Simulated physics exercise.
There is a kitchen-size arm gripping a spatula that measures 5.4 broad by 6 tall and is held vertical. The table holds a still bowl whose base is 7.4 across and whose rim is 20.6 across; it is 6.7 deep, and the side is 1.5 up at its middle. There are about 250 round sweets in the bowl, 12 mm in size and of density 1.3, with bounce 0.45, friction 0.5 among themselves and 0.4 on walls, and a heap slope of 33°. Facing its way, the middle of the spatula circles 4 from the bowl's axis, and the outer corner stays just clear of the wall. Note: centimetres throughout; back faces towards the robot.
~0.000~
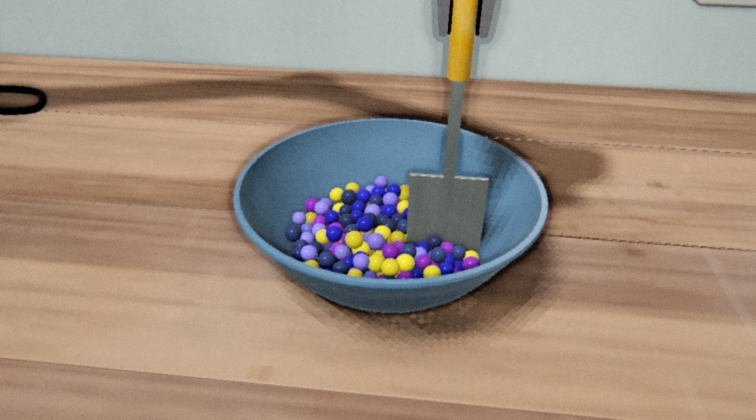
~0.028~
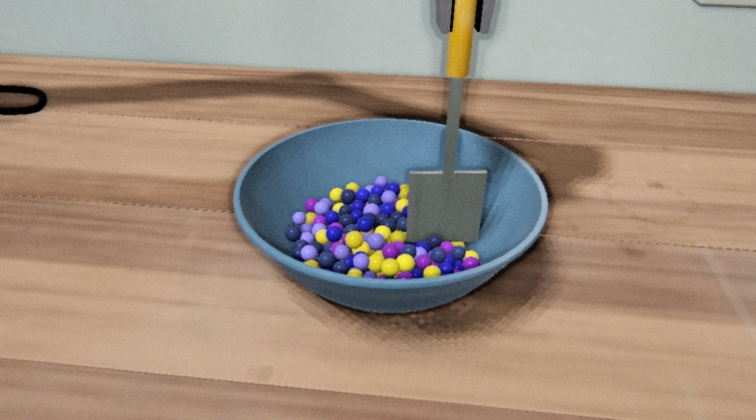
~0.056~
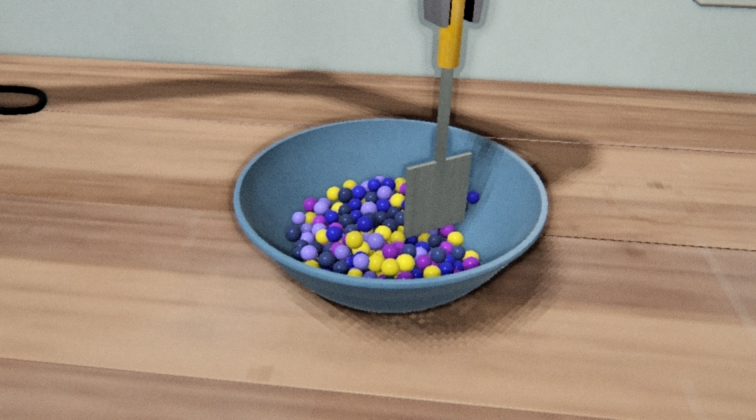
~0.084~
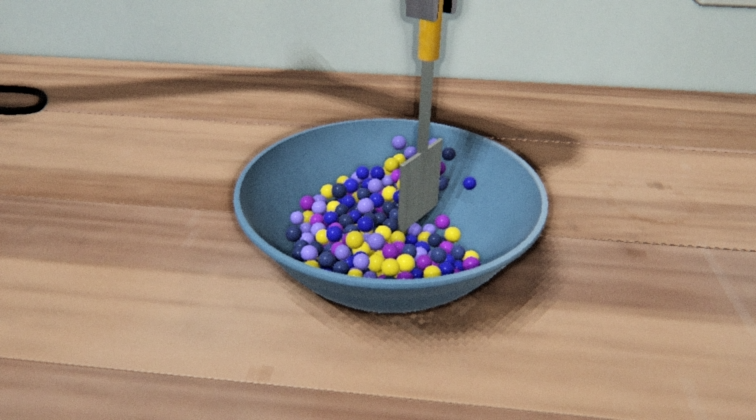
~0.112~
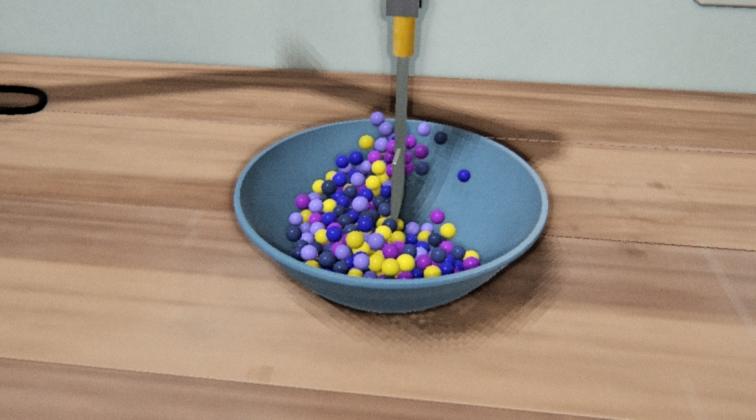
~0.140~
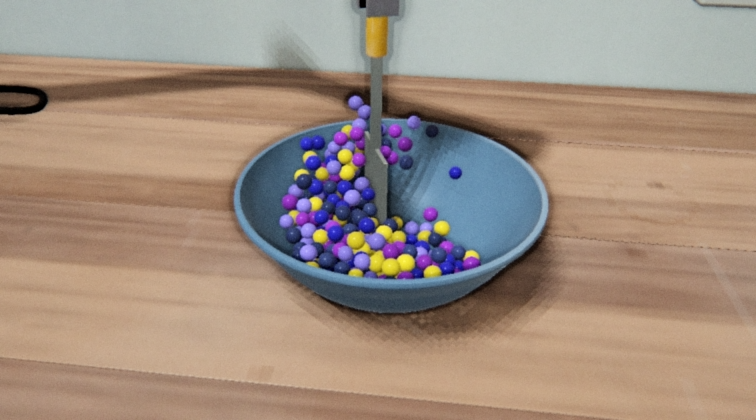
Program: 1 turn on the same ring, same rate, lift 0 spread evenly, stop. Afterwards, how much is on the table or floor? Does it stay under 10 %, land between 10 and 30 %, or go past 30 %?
It lands between 10 and 30 %.
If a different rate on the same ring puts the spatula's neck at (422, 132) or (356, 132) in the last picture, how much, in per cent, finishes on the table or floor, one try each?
Roughly 0 and 35 percent, in that order.
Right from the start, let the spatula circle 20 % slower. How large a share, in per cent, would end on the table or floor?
10 %.
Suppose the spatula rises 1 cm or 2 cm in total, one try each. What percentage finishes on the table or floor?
First try about 20 per cent, second about 10 per cent.
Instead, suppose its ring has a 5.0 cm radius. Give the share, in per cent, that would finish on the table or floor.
Then about 15 %.
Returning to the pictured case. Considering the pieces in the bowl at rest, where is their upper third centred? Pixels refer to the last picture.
(456, 212).
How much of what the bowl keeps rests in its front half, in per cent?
Close to 45 in a hundred.
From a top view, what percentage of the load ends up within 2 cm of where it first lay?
Around 5 in a hundred.
By 0.24 s, 204° round, highest piece 11 above the table; 238 in the bowl, 9 in flight or on the tool.
By 0.34 s, 295° round, highest piece 10 above the table; 223 in the bowl, 7 on the table or floor, 17 in flight or on the tool.
By 0.58 s, 0° round, highest piece 6 above the table; 203 in the bowl, 43 on the table or floor, 1 in flight or on the tool.
By 1.28 s, 0° round, highest piece 5 above the table; 203 in the bowl, 44 on the table or floor.
Final count, 203 in the bowl, 44 on the table or floor. That is 18 % on the table or floor.
